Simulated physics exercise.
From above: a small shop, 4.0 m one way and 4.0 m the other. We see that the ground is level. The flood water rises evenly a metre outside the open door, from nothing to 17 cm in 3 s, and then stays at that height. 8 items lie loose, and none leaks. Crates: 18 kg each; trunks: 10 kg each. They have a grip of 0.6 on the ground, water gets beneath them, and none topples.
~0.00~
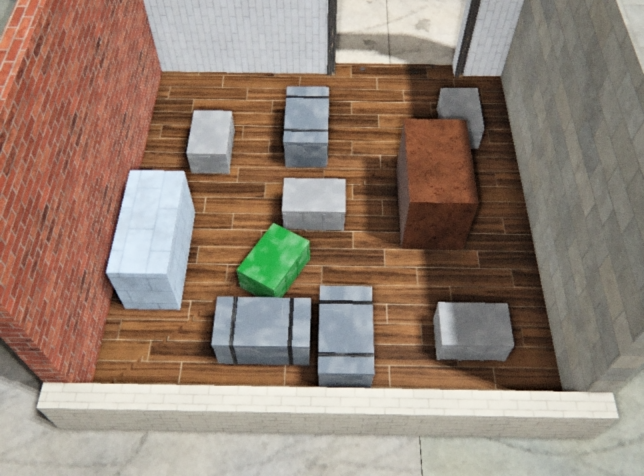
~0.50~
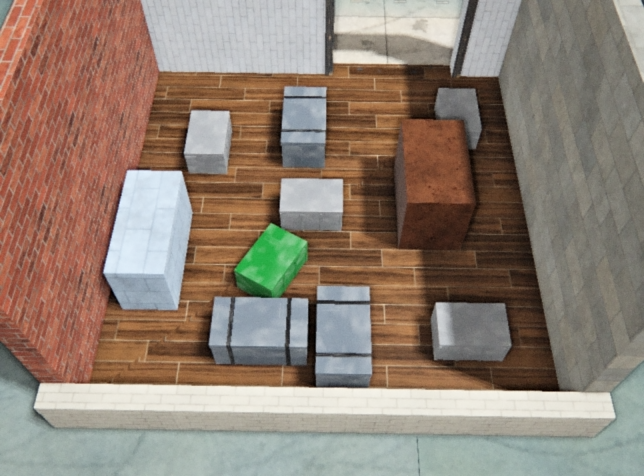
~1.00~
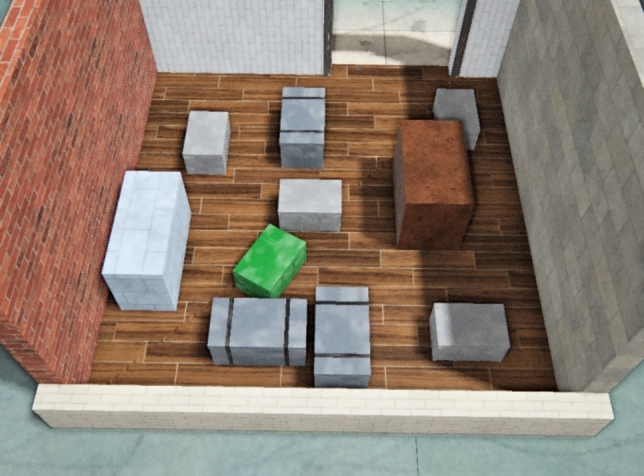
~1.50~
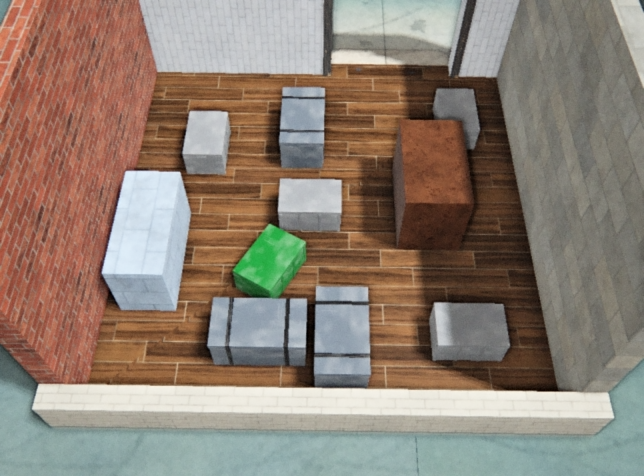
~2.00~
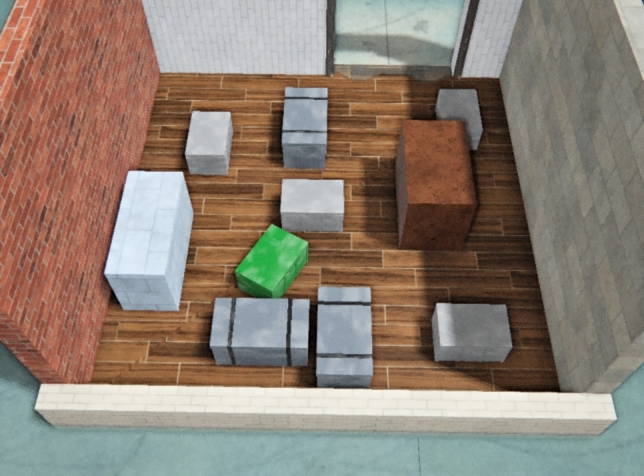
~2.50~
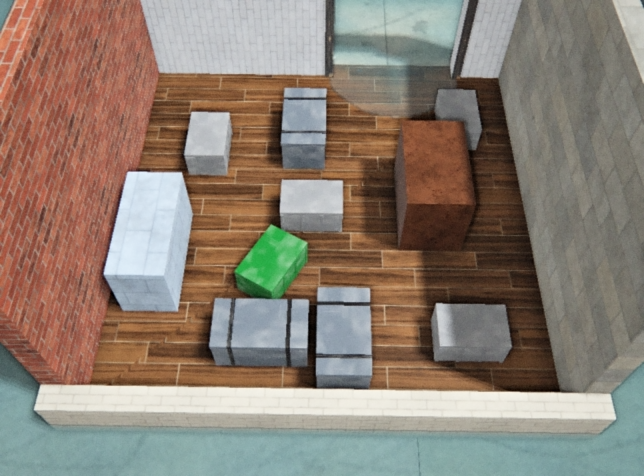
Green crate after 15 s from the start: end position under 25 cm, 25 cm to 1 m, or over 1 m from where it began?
25 cm to 1 m.
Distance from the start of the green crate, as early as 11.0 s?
Roughly 0 cm.
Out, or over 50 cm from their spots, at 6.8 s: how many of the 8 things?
The count is 1.
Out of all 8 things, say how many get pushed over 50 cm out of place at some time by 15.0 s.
By my tally, 4.
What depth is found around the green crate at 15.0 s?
Somewhere close to 14 cm.
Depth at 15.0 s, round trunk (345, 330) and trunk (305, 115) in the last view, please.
Depths: Near 13 cm, then near 9 cm.
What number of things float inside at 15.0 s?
Count at that moment: 8.
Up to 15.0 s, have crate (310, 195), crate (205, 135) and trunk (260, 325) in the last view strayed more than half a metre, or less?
In turn: Beyond, within, within.
After 3.5 s the green crate is near (271, 257), 0.0 m from its start, aground; 0 afloat.
After 6.8 s the green crate is near (271, 257), 0.0 m from its start, aground; 1 afloat.
After 11.0 s the green crate is near (271, 257), 0.0 m from its start, aground; 5 afloat.
After 15.0 s the green crate is near (210, 278), 0.6 m from its start, afloat; 8 afloat.
